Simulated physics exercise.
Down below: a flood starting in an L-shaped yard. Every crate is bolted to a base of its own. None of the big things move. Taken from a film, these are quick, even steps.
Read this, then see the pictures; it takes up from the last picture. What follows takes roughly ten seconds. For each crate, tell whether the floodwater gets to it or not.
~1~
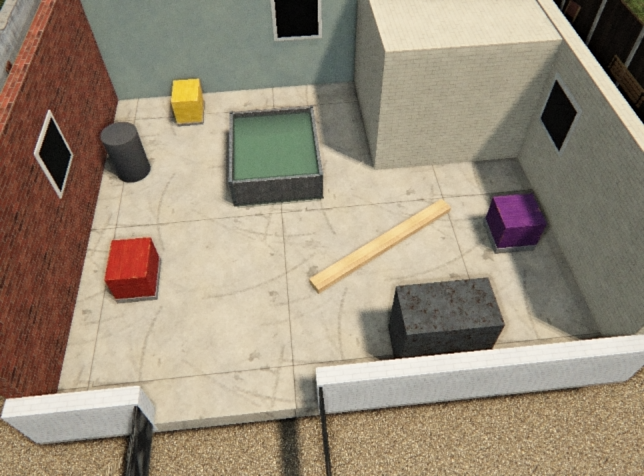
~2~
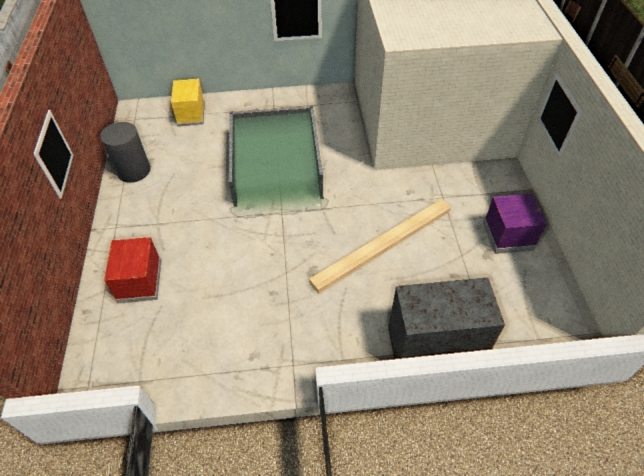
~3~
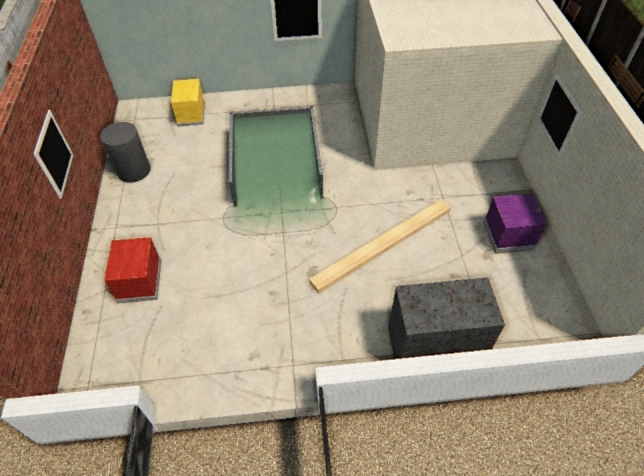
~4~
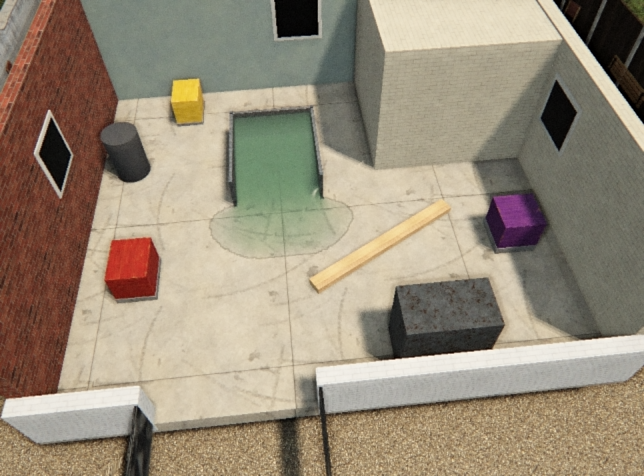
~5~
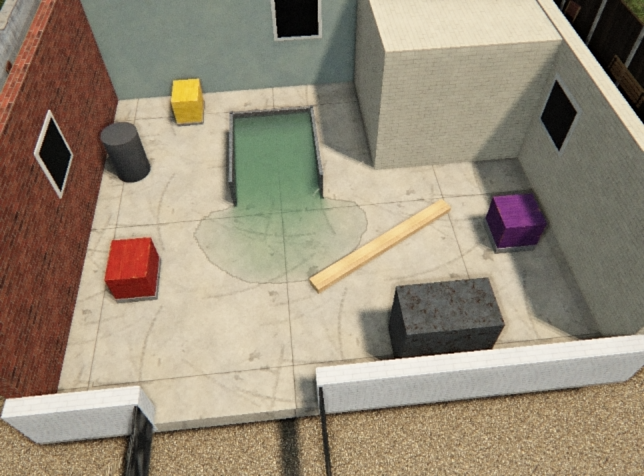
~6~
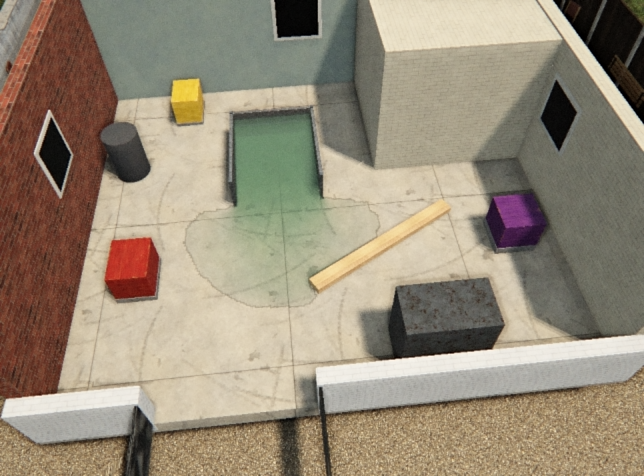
Crate by crate: Yellow crate - not reached; purple crate - not reached; red crate - not reached.
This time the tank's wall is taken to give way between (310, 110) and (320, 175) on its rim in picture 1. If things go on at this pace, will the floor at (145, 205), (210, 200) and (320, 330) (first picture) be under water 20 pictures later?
Well, the first one's left untouched, the second's left untouched, and the third's left untouched.
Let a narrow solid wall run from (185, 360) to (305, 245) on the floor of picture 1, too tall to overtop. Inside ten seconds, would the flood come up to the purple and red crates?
Going one at a time, I'd say the purple crate is never reached, and the red crate is inundated.
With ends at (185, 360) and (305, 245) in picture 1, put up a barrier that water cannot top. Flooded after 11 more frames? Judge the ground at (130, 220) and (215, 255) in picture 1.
In order, I'd call them bare and inundated.
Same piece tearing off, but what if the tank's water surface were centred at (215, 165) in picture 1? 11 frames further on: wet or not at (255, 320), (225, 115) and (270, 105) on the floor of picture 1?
First drenched; next unwetted; last unwetted.
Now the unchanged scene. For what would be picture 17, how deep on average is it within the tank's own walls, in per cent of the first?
32 percent or thereabouts.
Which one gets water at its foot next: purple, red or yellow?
The one in red, then.
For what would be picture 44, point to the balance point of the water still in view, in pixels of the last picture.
I'd point to (263, 263).
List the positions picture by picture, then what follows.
The first frame shows the water tank at (274, 145) is whole and still.
In the second frame, the front is at (323, 203), out from the gap at (278, 193).
In the third frame, the front is at (329, 218), out from the gap at (278, 194).
In the fourth frame, the front is at (335, 238), out from the gap at (278, 195).
In the fifth frame, the front is at (312, 275), out from the gap at (278, 195).
In the sixth frame, water pours out at (278, 196) and has run to (303, 300).
A moment on, water covers 25 % of the floor; the yellow crate not reached, the purple crate not reached, the red crate water round its plinth.
Next, water covers 35 % of the floor; the yellow crate not reached, the purple crate not reached, the red crate water round its plinth.
Then, water covers 35 % of the floor; the yellow crate not reached, the purple crate not reached, the red crate water round its plinth.
Later, water covers 50 % of the floor; the yellow crate not reached, the purple crate not reached, the red crate water round its plinth.
In the end, water covers 60 % of the floor; the yellow crate stayed above the water, the purple crate stayed above the water, the red crate stayed above the water.
